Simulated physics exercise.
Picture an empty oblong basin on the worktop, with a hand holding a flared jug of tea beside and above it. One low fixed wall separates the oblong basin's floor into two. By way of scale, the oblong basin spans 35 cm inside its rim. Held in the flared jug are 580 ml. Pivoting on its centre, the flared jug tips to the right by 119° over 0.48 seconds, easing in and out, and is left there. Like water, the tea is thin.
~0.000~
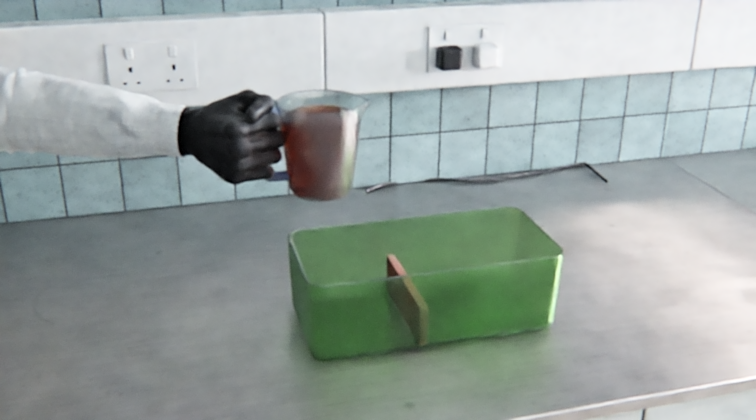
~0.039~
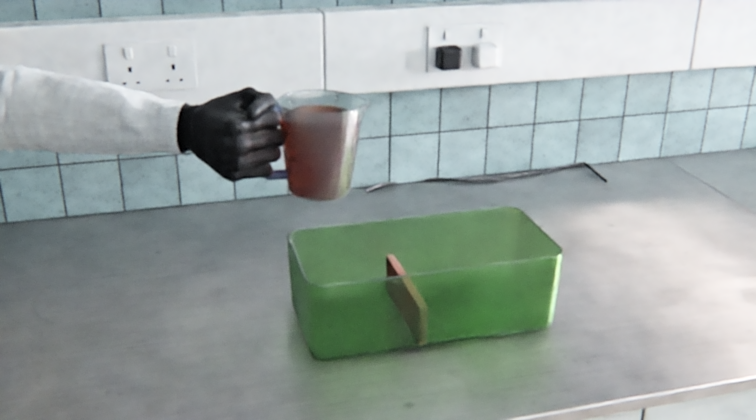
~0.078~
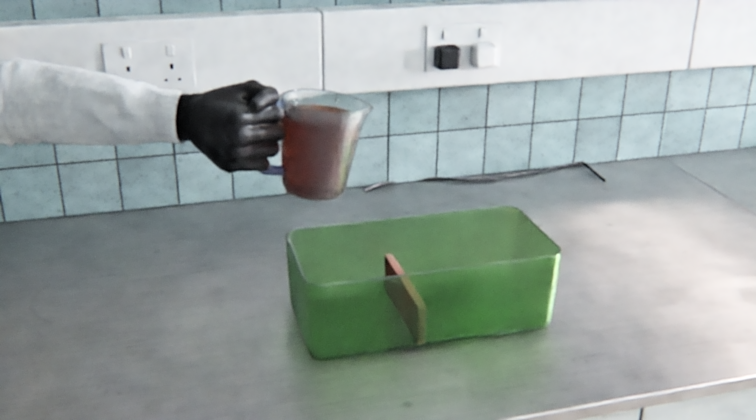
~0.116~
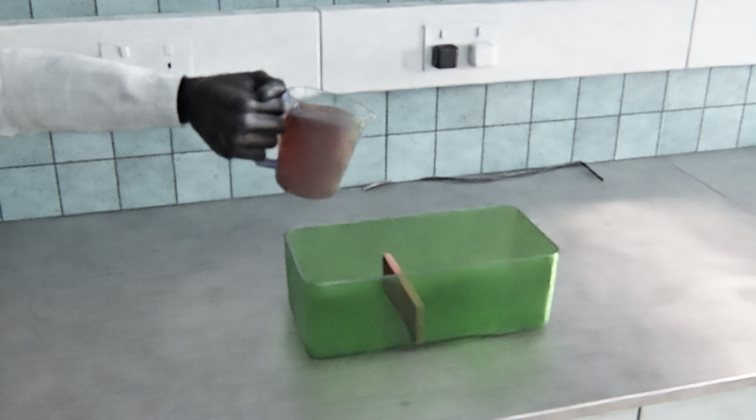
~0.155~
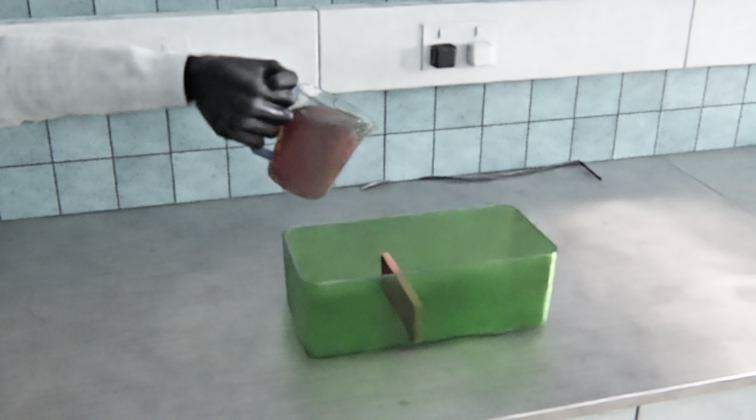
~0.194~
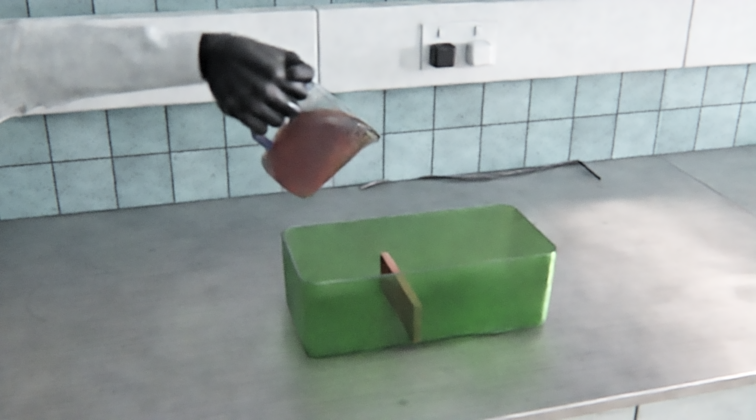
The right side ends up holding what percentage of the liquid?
About 35 in every hundred parts.
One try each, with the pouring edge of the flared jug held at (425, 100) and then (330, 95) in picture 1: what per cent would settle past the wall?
I'd expect close to 90 per cent and then close to 5 per cent.
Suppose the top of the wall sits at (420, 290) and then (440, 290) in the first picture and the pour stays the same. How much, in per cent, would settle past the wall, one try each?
Roughly 25 per cent, then 15 per cent.
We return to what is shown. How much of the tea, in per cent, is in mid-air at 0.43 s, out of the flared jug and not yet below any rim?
Some 32 % is the figure.
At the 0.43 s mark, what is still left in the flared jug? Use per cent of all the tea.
About 34 per cent.
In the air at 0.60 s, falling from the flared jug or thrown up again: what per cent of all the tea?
Estimate: Around 10 per cent.
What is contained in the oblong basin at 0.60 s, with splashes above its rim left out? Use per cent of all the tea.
The share is close to 88 percent.
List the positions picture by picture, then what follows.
The first picture shows tilt 0°; pouring edge (369, 100); surface from (281, 117) to (358, 112); the oblong basin's rim runs from (297, 259) to (541, 230); the wall's top is at (406, 281).
The second picture shows tilt 2°; pouring edge (370, 101); surface from (281, 116) to (358, 112).
The third picture shows tilt 8°; pouring edge (373, 106); surface from (284, 113) to (359, 114).
The fourth picture shows tilt 16°; pouring edge (375, 113); surface from (286, 110) to (362, 116).
The fifth picture shows tilt 28°; pouring edge (378, 124); surface from (285, 123) to (364, 119).
The sixth picture shows tilt 42°; pouring edge (379, 139); surface from (275, 138) to (365, 124); 1 per cent is over the edge.
After 0.43 s the tilt is 116° and 35 per cent is still to pour, 5 is left of the wall and 28 right of it.
After 0.60 s the tilt is 119° and 2 per cent is still to pour, 54 is left of the wall and 33 right of it.
After 0.78 s the tilt is 119° and 0 per cent is still to pour, 58 is left of the wall and 34 right of it.
After 0.98 s the tilt is 119° and 0 per cent is still to pour, 58 is left of the wall and 35 right of it.
In the end 59 per cent lies left of the wall, 35 right of it and 7 outside.
